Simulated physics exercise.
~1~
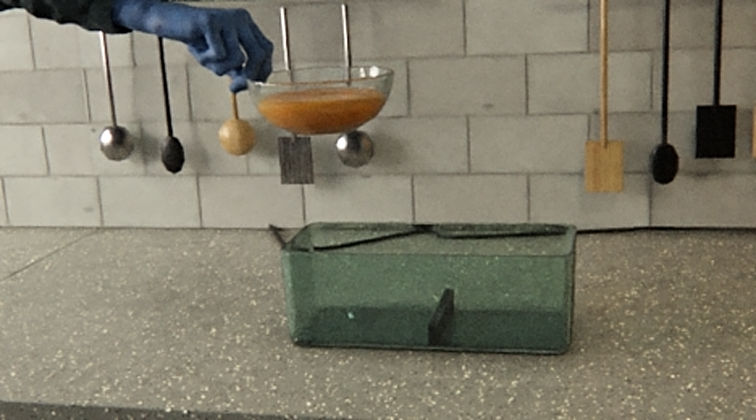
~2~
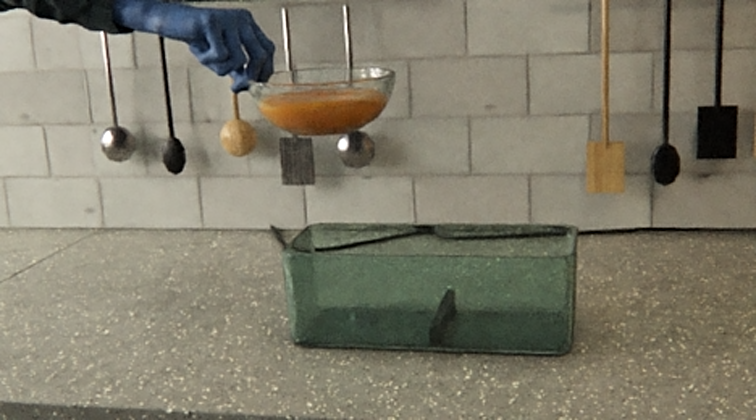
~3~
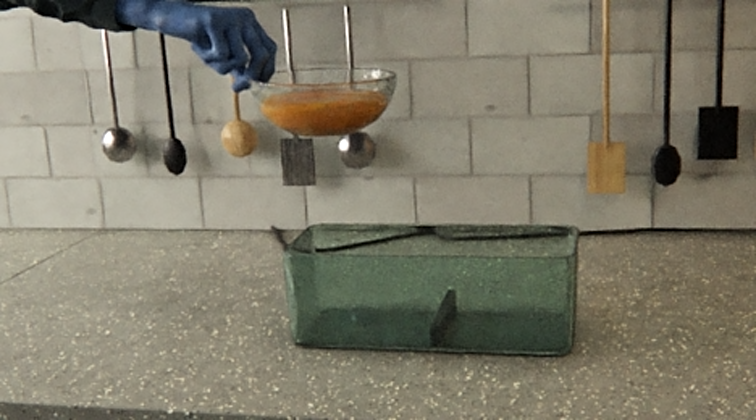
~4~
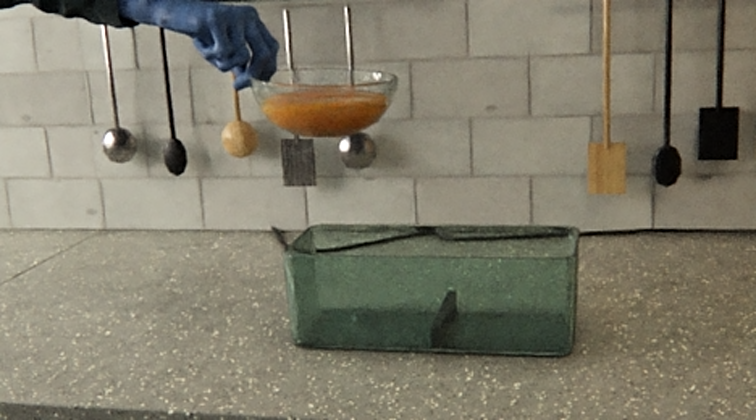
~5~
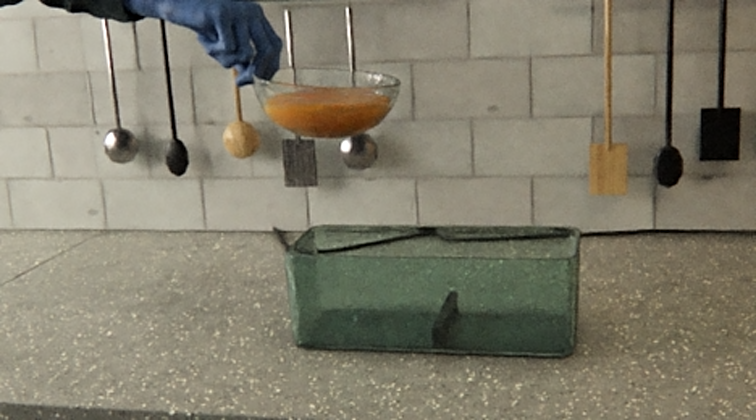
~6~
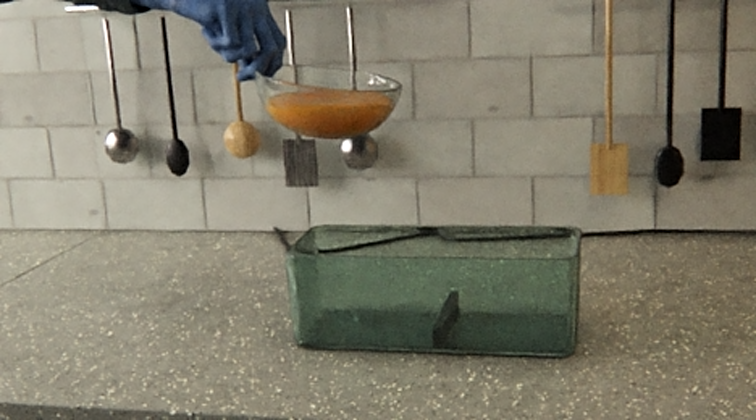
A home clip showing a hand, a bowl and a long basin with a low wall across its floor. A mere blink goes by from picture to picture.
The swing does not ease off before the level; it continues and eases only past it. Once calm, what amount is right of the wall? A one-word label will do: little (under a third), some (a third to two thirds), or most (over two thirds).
Some.
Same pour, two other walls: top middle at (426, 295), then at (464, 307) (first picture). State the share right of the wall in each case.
Roughly 75 % and 30 %.
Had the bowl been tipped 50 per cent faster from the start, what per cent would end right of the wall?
55 per cent or thereabouts.
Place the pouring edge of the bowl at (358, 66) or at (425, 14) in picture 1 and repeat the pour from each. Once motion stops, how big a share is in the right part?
Roughly 15 % and 85 %.
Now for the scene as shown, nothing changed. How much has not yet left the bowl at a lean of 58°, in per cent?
It keeps around 50 per cent at that angle.
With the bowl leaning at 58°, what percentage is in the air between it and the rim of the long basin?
About 40 per cent.
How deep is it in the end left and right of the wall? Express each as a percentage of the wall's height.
Once it settles, the left reaches around 30 and the right around 60.
A moment on, the bowl is tipped part way and 52 per cent is still to pour, 2 is left of the wall and 6 right of it.
Next, the bowl is tipped on its side and 4 per cent is still to pour, 25 is left of the wall and 58 right of it.
Then the bowl is tipped on its side and 0 per cent is still to pour, 39 is left of the wall and 60 right of it.
Later the bowl is tipped on its side and 0 per cent is still to pour, 41 is left of the wall and 58 right of it.
At rest 41 per cent lies left of the wall, 58 right of it and 1 outside.
